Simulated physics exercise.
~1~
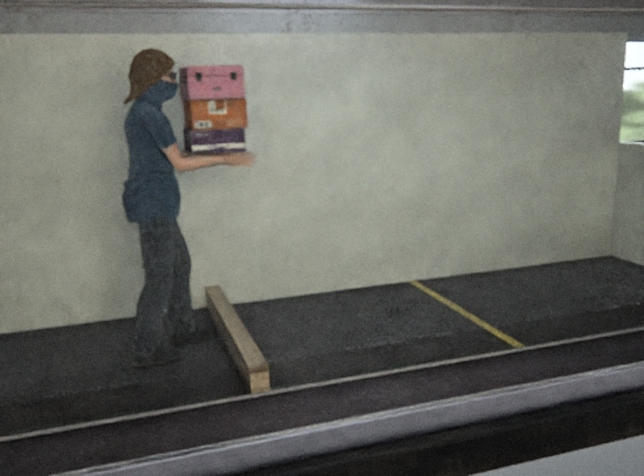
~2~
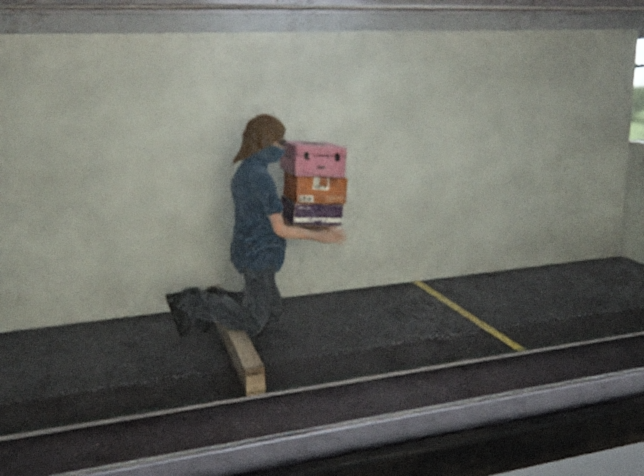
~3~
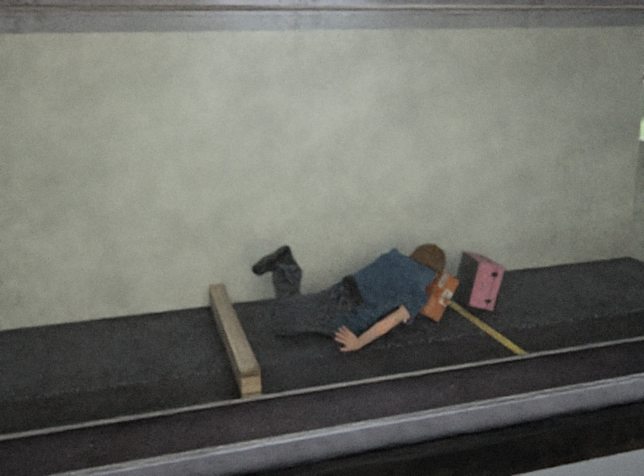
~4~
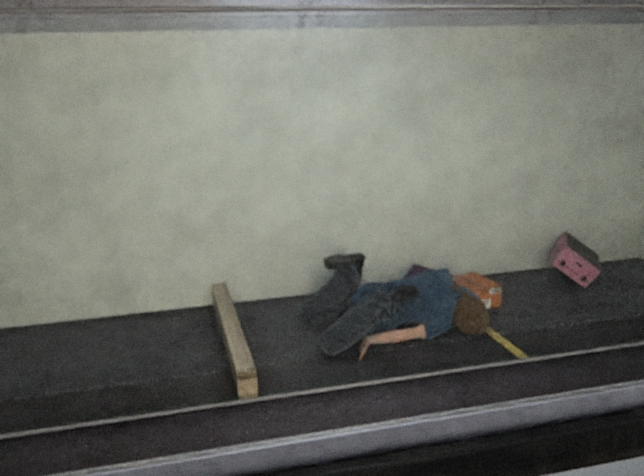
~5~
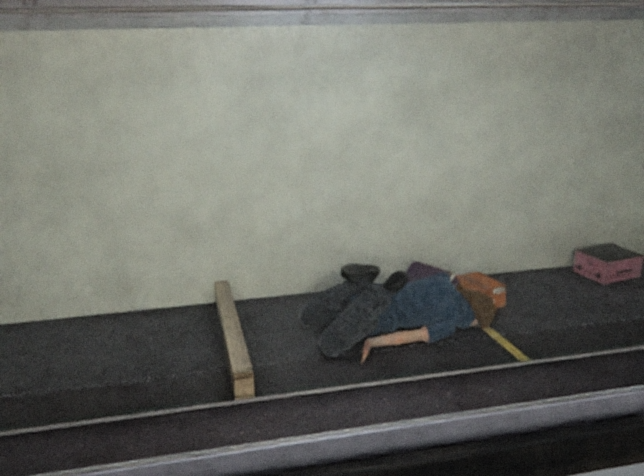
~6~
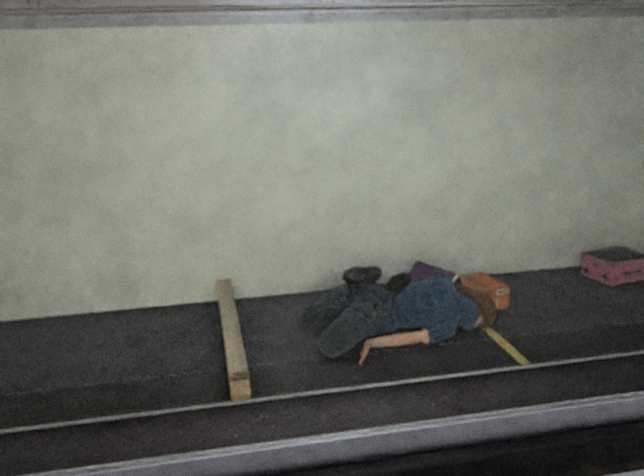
A person carrying three stacked boxes tripped over a low rail, dropped to their knees and sprawled face down as the boxes tumbled ahead; the pink and orange ones ended past the yellow line, while the purple one stopped short.
